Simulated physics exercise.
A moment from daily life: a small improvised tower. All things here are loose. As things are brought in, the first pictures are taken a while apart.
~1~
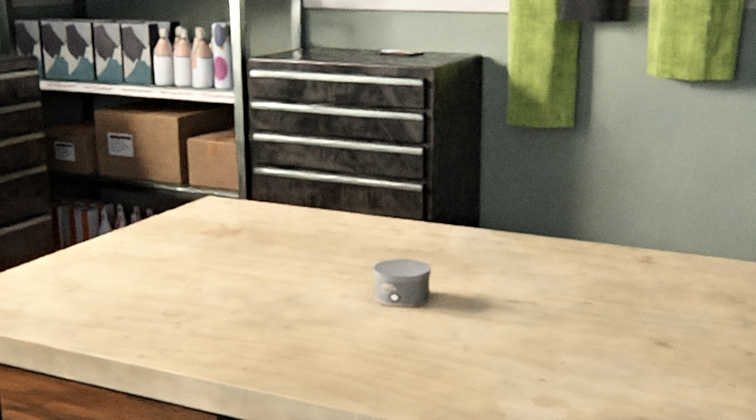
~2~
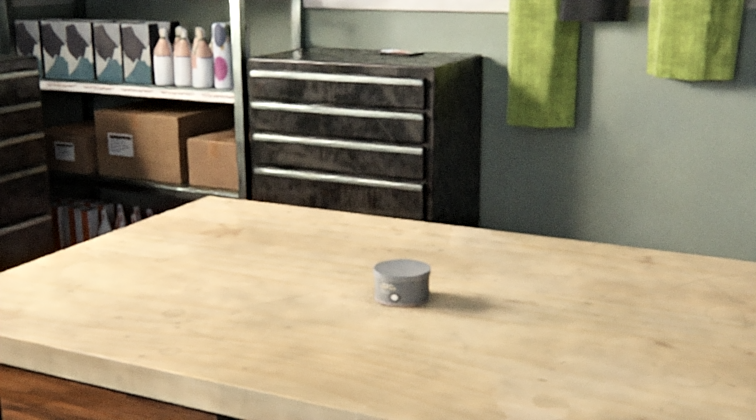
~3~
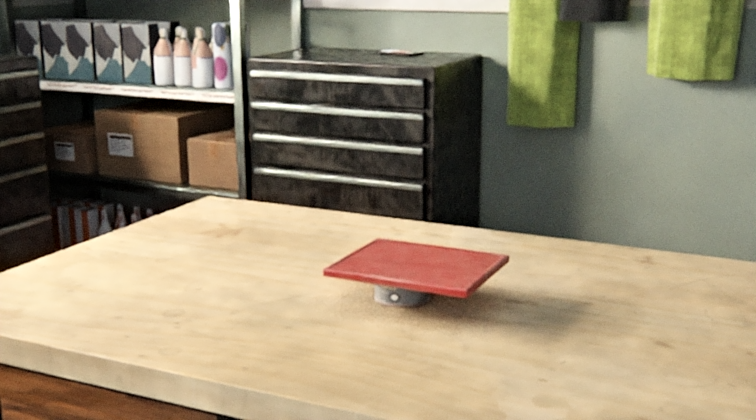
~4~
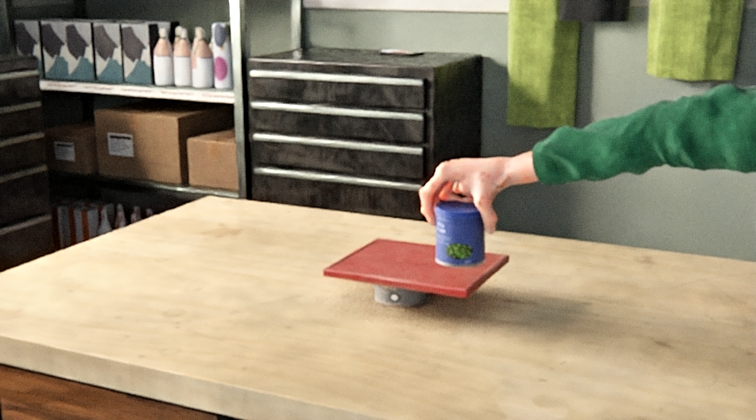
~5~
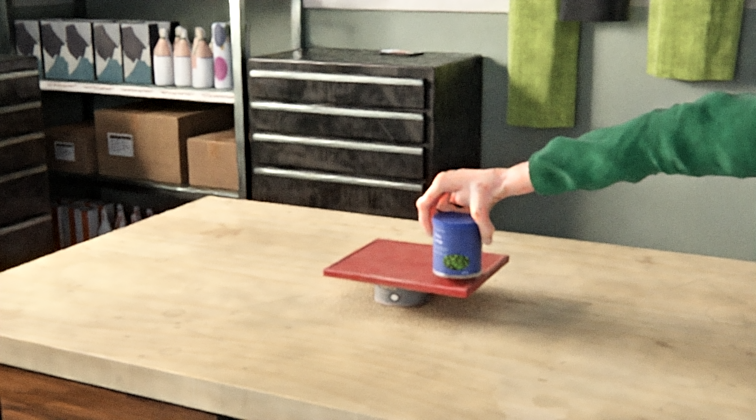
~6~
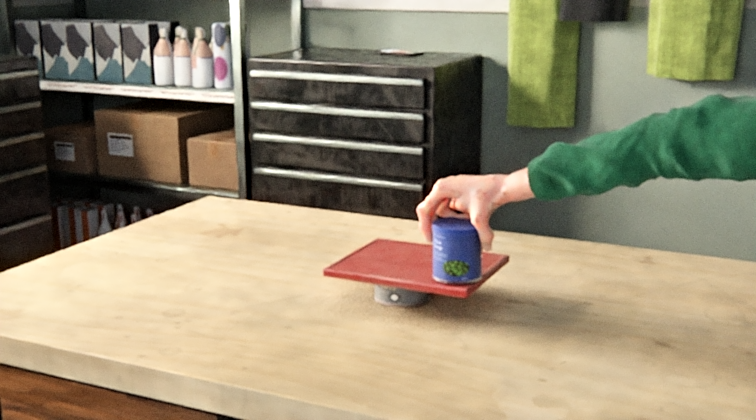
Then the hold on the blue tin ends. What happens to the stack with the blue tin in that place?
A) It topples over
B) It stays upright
A.
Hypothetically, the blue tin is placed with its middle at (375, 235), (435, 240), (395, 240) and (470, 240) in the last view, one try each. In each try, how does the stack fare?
Stands firm, topples, stands firm, topples.
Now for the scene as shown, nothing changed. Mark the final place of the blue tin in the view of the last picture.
End position: Approximately (515, 302).
Then, 0.30 s on from there, blue tin now fallen; red lid turned 31° from how it was put.
Then, 0.50 s on from there, red lid turned 9° from how it was put.
Then, 1.40 s on from there, nothing new.
In the end, fallen, blue tin; the other 2 unmoved. At the end, from the last picture's camera, blue tin near (515, 302). The stack loses its balance.
